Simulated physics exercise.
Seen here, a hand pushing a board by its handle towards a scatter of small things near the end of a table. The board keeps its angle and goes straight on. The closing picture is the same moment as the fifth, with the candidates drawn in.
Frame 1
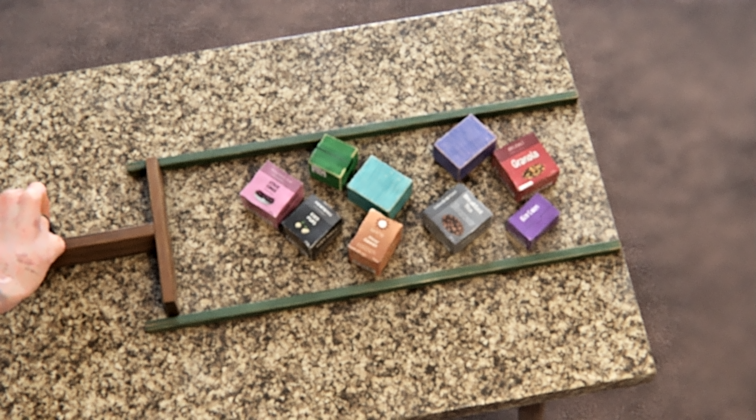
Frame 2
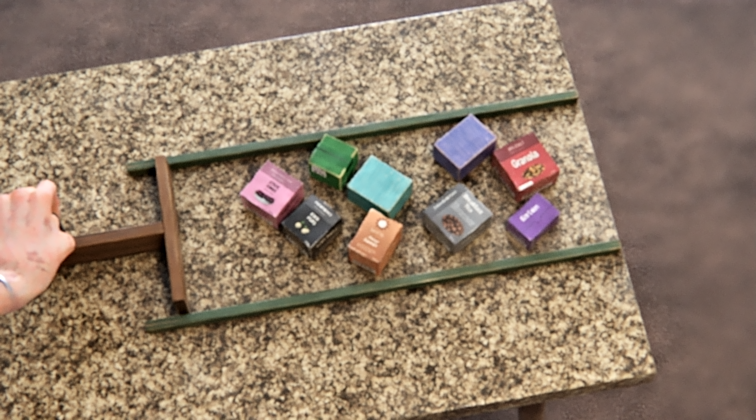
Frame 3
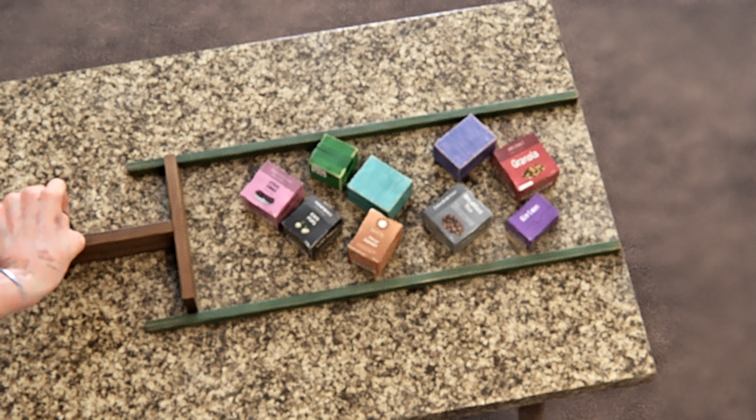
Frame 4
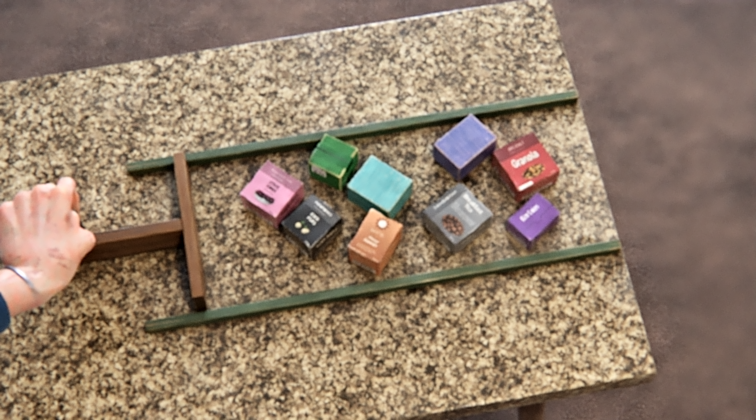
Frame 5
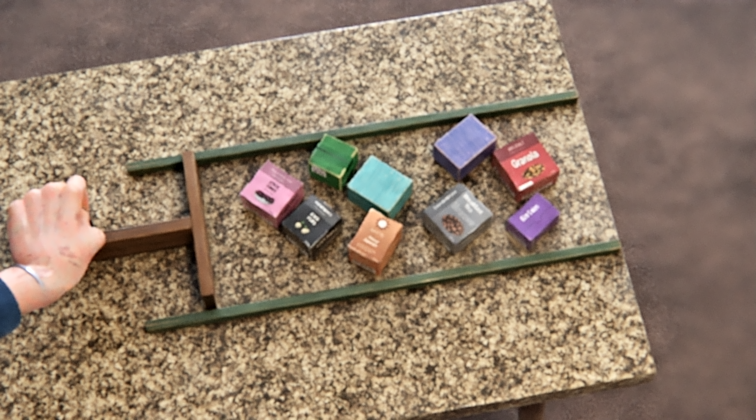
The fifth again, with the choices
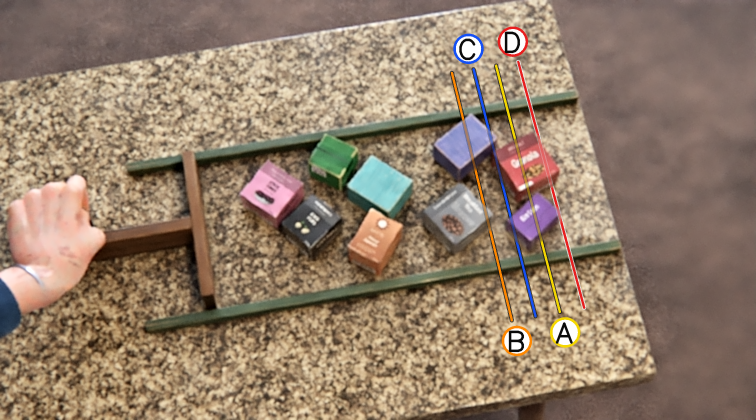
At first, a hand at the left grips the handle of a wooden board set between two green rails on a speckled tabletop, with small colourful boxes scattered to its right. The hand then pushes the board slowly and slightly rightward, narrowing the gap, while the boxes stay still and untouched.
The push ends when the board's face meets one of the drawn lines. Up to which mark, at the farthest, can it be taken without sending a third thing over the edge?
It should halt at B.
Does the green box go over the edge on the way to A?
No.
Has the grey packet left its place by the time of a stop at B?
By then, yes.
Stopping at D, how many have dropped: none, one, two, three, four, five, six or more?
Six or more.
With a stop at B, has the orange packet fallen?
No.
On the marked copy, A at (527, 183); B at (481, 191); C at (503, 187); D at (550, 179).
Taking B. A third of the way, board (299, 204); green box (363, 154); pink packet (332, 179).
Two thirds of the way, board (400, 187); red packet (554, 174); purple packet (540, 223).
When it is over, board (478, 174); red packet over the edge; purple packet (616, 224); one fallen.
As for the rest, A drops three; C drops three; D drops six.
